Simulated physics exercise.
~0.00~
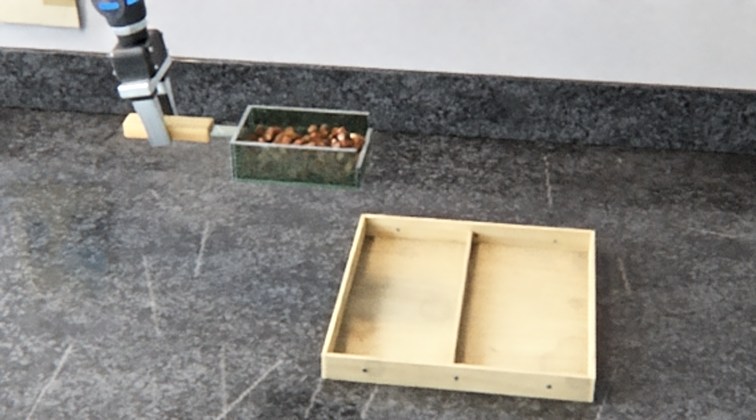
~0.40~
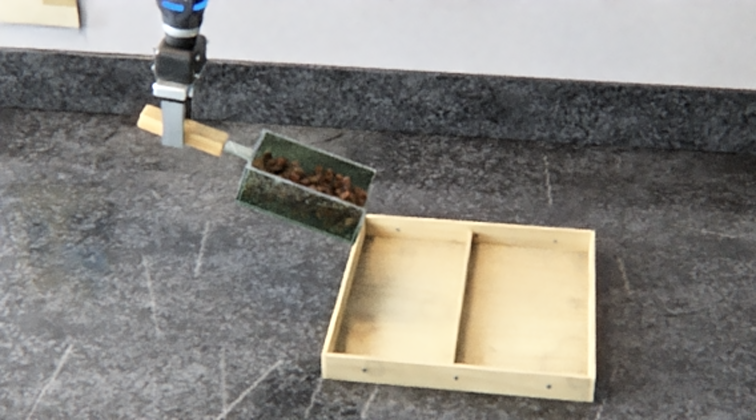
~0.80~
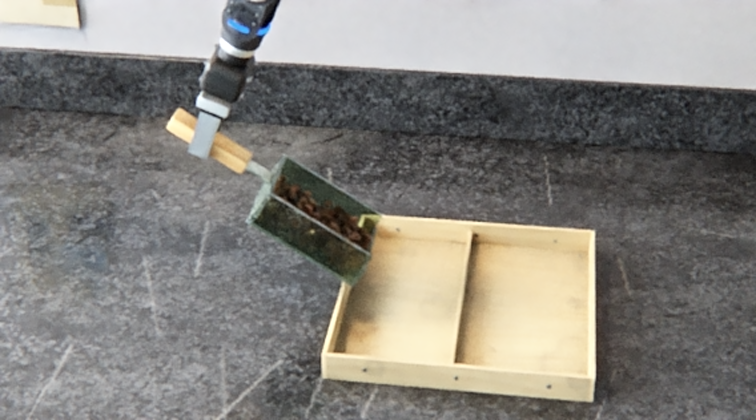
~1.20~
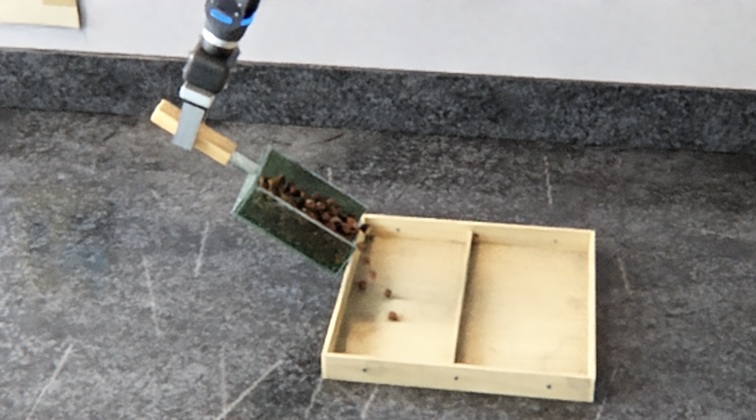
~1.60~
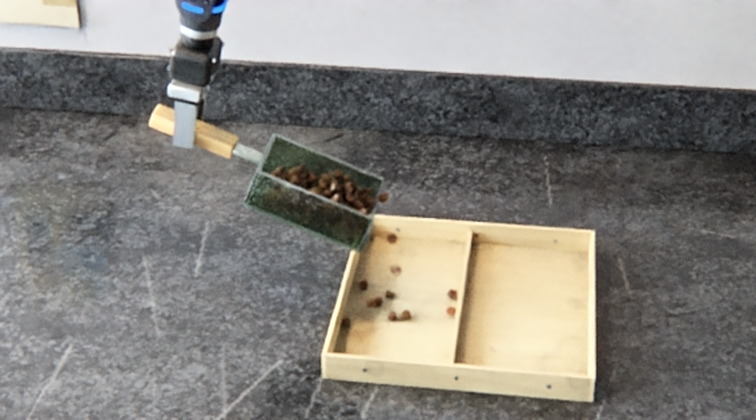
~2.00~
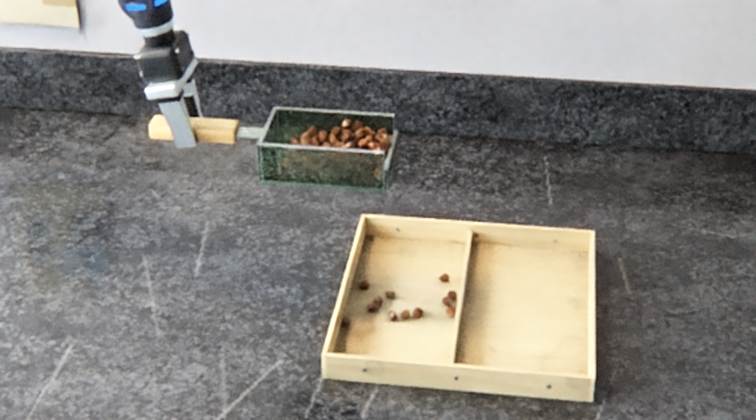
The video shows a robot arm tilting a green-sided box of brown pellets over the left part of a divided wooden tray, where a small number tumble out. The arm then levels the box and draws it back, with most pellets still inside and a few scattered in that left part.
